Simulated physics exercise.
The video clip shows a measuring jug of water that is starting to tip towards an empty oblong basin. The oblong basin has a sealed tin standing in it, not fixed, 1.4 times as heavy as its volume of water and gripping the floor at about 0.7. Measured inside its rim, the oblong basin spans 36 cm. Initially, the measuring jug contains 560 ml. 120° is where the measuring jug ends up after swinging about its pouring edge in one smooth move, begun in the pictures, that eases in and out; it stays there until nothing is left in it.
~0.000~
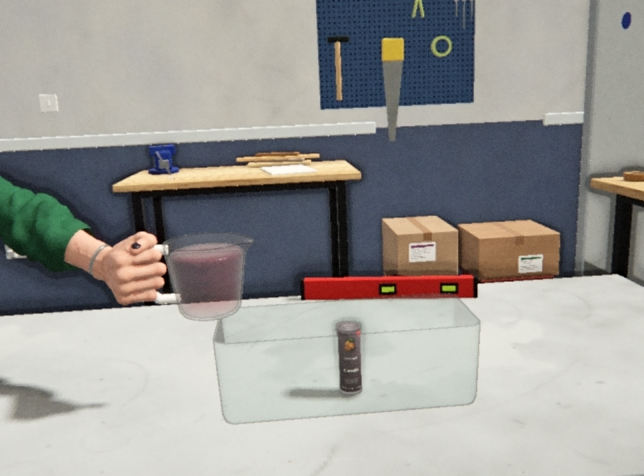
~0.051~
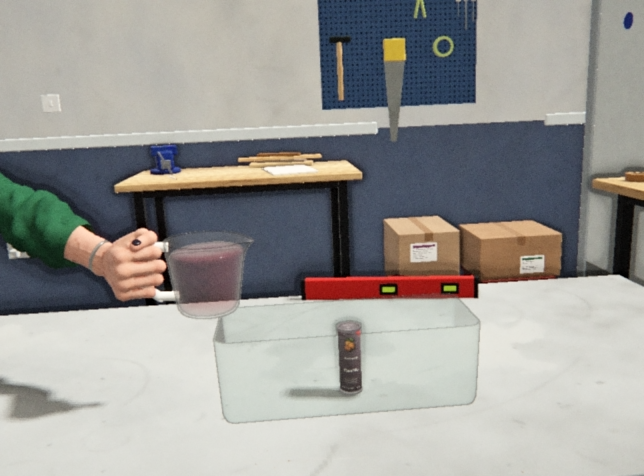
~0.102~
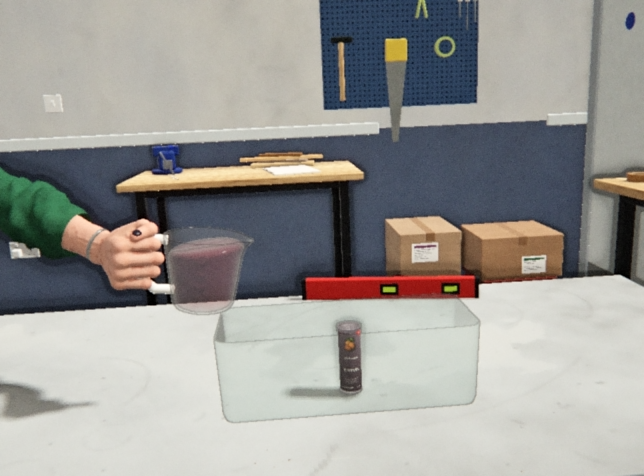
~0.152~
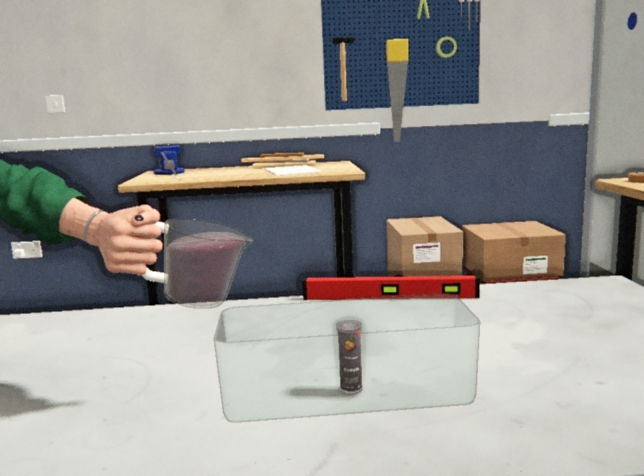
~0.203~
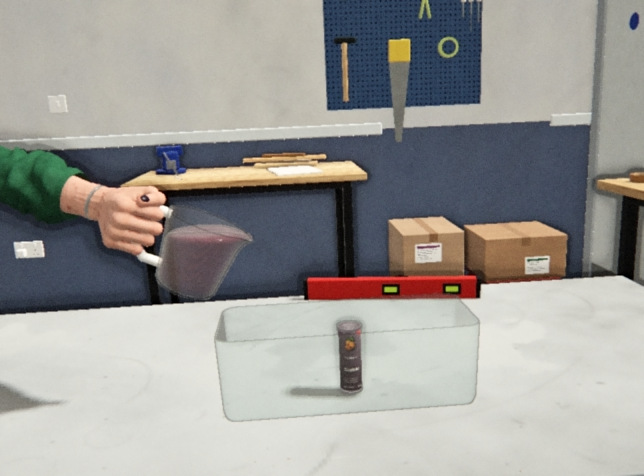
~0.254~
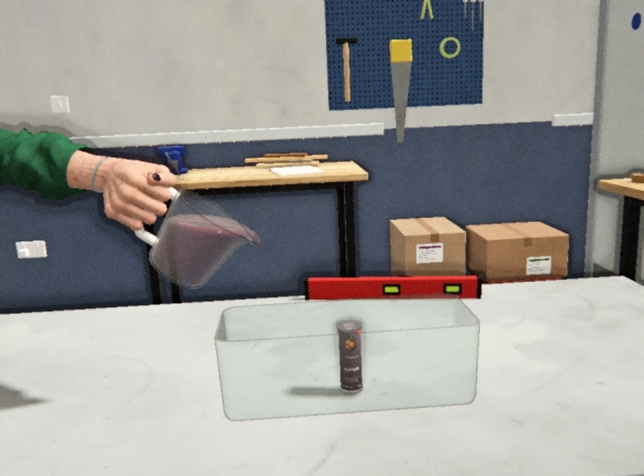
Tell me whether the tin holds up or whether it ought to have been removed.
It is going to fail.
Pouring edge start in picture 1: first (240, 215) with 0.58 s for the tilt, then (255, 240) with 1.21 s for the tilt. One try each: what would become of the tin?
In the first try it comes down; in the second it comes down.
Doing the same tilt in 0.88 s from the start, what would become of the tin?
In that case the tin overturns.
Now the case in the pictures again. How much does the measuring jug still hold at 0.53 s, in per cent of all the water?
Roughly 44 per cent.
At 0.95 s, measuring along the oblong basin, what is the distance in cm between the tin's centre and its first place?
It has moved some 11 cm.
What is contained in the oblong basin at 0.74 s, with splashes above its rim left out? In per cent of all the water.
That comes to about 86 percent.
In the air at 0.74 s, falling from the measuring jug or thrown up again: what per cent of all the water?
Near 14 in a hundred.
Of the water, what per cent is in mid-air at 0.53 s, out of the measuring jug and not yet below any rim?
It comes to roughly 44 per cent.
After 0.53 s the tilt is 107° and 43 per cent is still to pour; the tin stands where it began.
After 0.74 s the tilt is 120° and 1 per cent is still to pour; the tin leans 31°.
After 0.95 s the tilt is 120° and 0 per cent is still to pour; the tin lies on its side.
After 1.18 s the tilt is 120° and 0 per cent is still to pour; the tin lies on its side.
In the end the tin lies on its side.
